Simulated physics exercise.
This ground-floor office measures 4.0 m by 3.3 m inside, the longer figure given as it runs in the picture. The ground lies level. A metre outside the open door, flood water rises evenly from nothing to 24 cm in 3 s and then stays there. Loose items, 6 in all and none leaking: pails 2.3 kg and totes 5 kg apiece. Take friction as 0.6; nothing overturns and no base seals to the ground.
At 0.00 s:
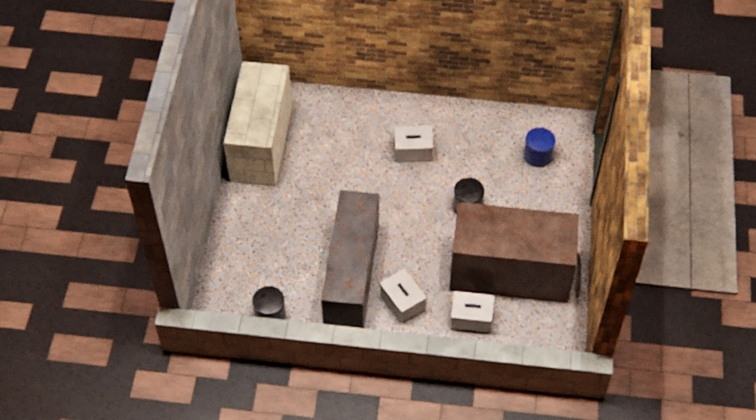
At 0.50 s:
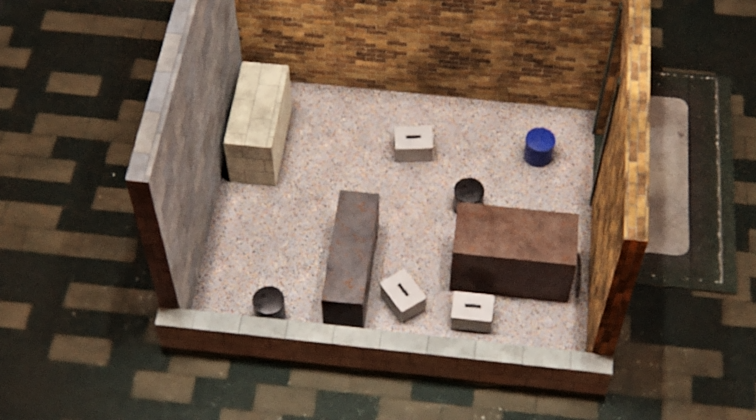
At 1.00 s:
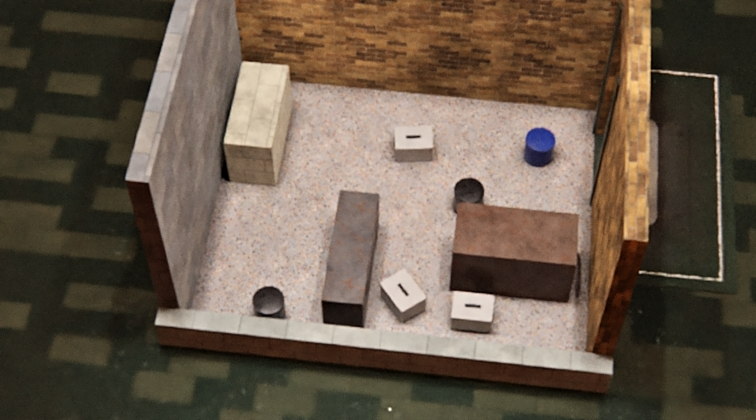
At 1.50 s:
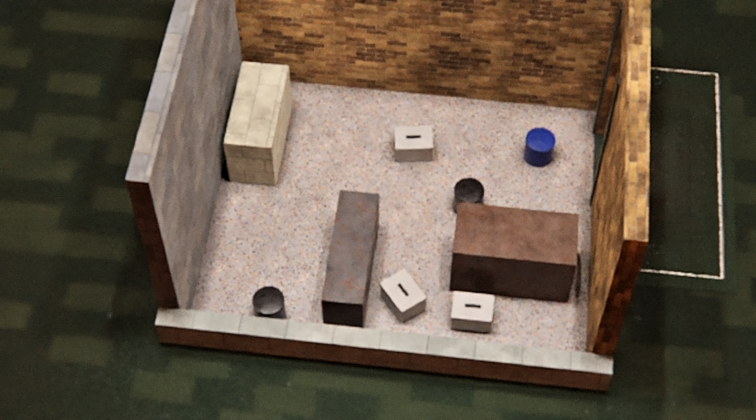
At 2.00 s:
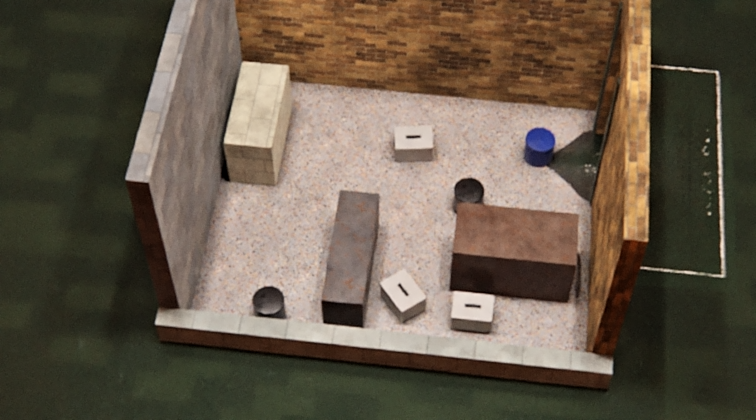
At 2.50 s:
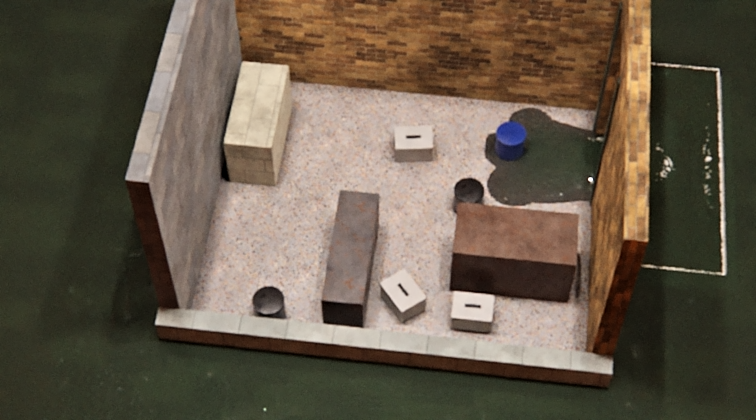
Roofless walled room standing as dark water covers the paving outside, then spreading in from the right and shifting a blue pail left.
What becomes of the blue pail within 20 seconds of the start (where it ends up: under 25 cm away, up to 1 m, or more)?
Blue pail travels far.
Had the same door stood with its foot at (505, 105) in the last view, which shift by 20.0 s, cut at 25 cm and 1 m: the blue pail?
In that case the blue pail moves a short way.
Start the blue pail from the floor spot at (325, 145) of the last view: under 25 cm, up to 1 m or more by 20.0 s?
It gets carried off.
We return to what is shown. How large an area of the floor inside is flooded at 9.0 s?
About 11.5 m2.
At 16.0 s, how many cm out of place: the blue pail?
Roughly 400 cm by then.
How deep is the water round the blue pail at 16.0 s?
About 19 cm.
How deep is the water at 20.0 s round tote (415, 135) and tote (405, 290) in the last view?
About 23 and 19 cm.
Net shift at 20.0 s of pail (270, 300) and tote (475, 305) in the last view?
In that order: 20 cm, 80 cm.
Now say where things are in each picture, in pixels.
The first frame shows the blue pail at (541, 139) rests on the ground; water covers 0.0 m2; 0 of 6 have shifted.
The second frame shows the blue pail at (541, 139) rests on the ground; water covers 0.0 m2; 0 of 6 have shifted.
The third frame shows the blue pail at (541, 139), on the bottom; water covers 0.0 m2; 0 of 6 have shifted.
The fourth frame shows the blue pail at (541, 139) rests on the ground; water covers 0.0 m2; 0 of 6 have shifted.
The fifth frame shows the blue pail at (541, 139), on the bottom; 0.2 m2 under water; 0 of 6 have shifted.
The sixth frame shows the blue pail at (511, 133), on the bottom, 32 cm from its start; water covers 1.0 m2; 1 of 6 have shifted.
After 4.0 s the blue pail is near (387, 99), 1.7 m from its start, afloat; 1 afloat.
After 9.0 s the blue pail is near (287, 172), 2.7 m from its start, afloat; 6 afloat.
After 16.0 s the blue pail is near (220, 292), 3.8 m from its start, afloat; 6 afloat.
After 20.0 s the blue pail is near (251, 298), 3.6 m from its start, afloat; 6 afloat.
